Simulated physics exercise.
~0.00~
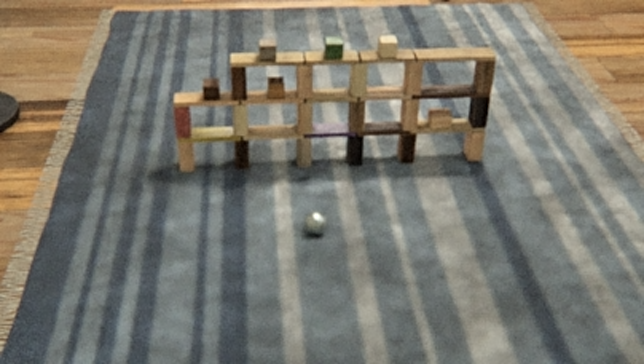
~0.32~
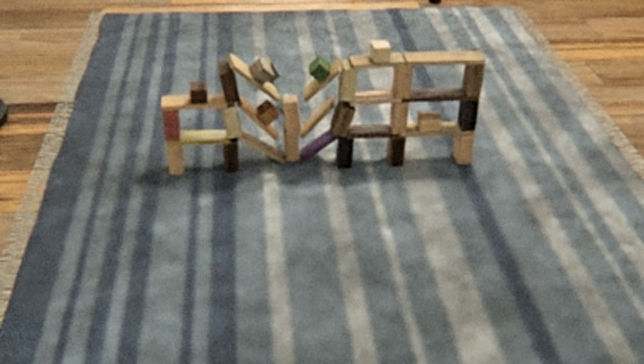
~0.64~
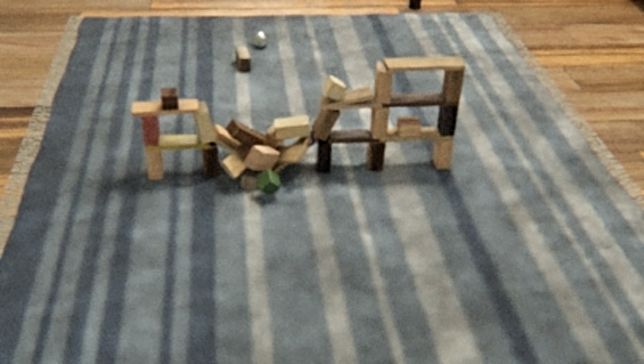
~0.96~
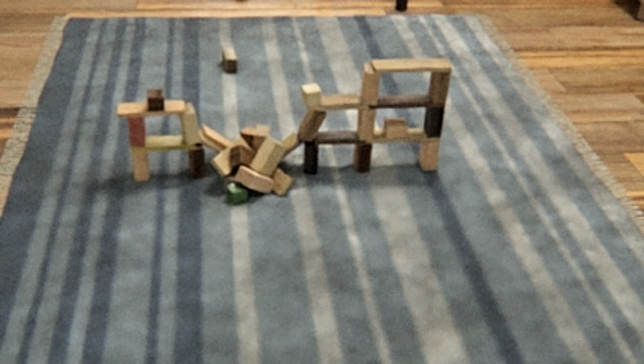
On a striped blue rug, a small steel ball rolled into a three-level wooden block building and knocked out a post, and the middle collapsed into a heap with the green block, while the ends, including the yellow plank on the left, stayed standing.
